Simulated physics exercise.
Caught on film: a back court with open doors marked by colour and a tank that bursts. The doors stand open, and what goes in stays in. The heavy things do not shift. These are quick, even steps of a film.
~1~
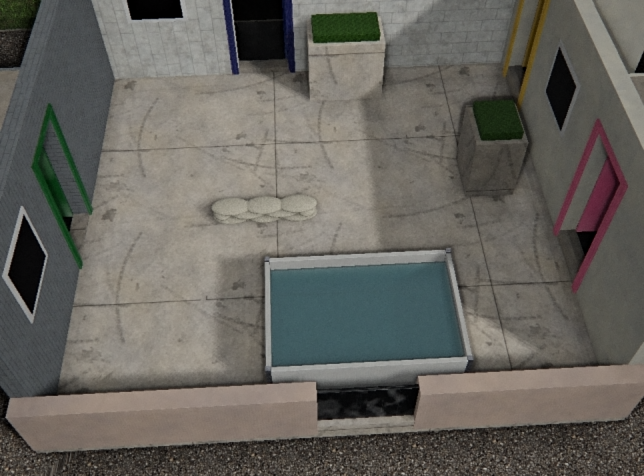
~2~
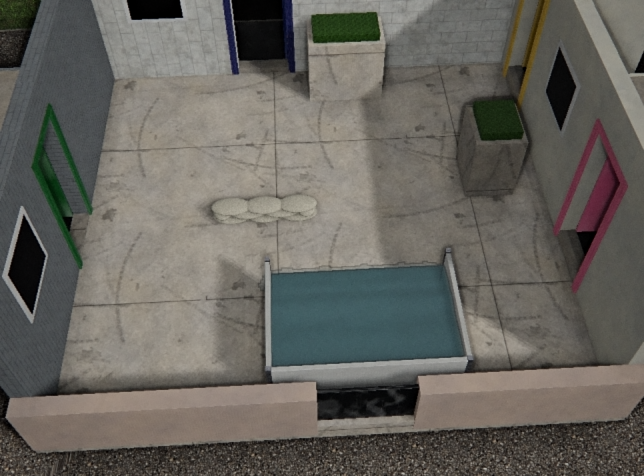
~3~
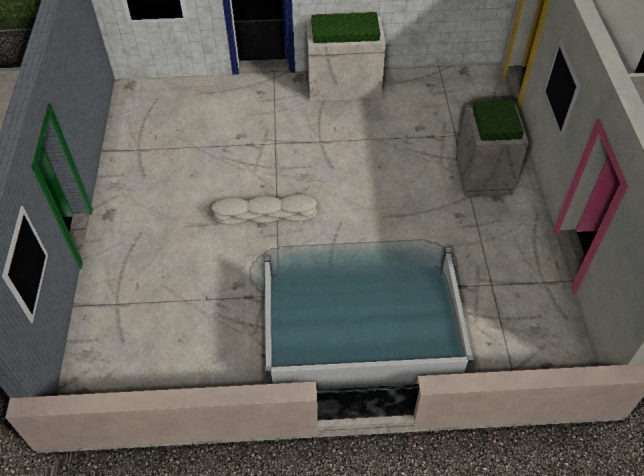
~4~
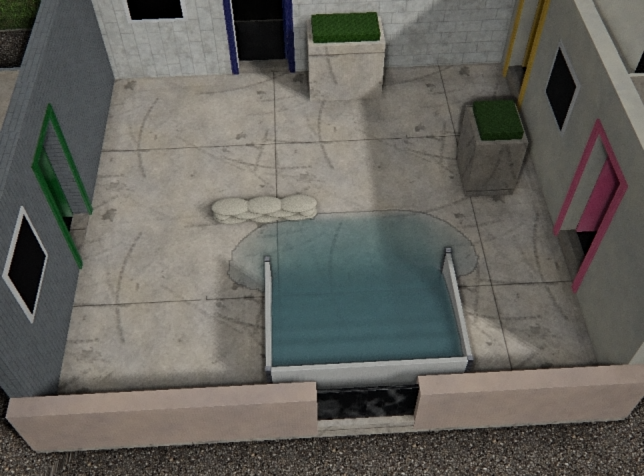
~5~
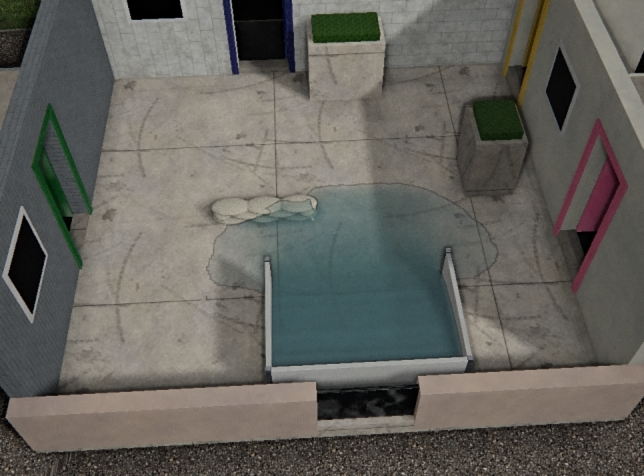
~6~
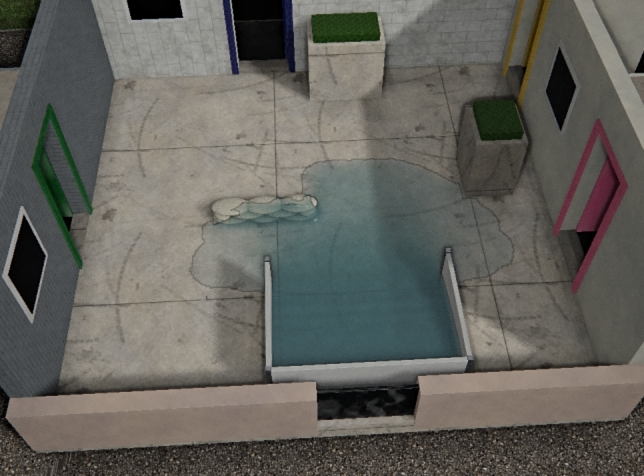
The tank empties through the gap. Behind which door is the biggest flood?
The green doorway takes the most.
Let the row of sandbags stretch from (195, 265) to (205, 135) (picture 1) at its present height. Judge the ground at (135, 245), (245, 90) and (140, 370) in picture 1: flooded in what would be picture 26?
In that order: Free of water, covered, free of water.
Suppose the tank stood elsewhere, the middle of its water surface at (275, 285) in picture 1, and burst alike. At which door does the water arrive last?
I say the pink door.
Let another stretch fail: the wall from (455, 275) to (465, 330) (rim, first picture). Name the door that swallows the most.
I say the door marked pink.
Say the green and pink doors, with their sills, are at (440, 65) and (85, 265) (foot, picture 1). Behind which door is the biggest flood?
Most goes in at the green-painted one.
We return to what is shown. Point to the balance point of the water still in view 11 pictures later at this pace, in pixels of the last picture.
At about (348, 208).
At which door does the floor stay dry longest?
Last comes the door marked yellow.
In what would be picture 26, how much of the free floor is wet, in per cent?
Some 70 per cent.
A moment on, water covers 35 % of the floor; blue door not reached, green door not reached, pink door not reached, yellow door not reached.
Next, water covers 50 % of the floor; blue door wet at the sill, nothing in, green door some in, pink door wet at the sill, nothing in, yellow door not reached.
Then, water covers 70 % of the floor; blue door a trickle in, green door some in, pink door wet at the sill, nothing in, yellow door a trickle in.
Later, water covers 95 % of the floor; blue door a trickle in, green door a lot in, pink door wet at the sill, nothing in, yellow door a trickle in.
In the end, water covers 95 % of the floor; blue door a trickle in, green door a lot in, pink door wet at the sill, nothing in, yellow door a trickle in; the green door has let in the most.
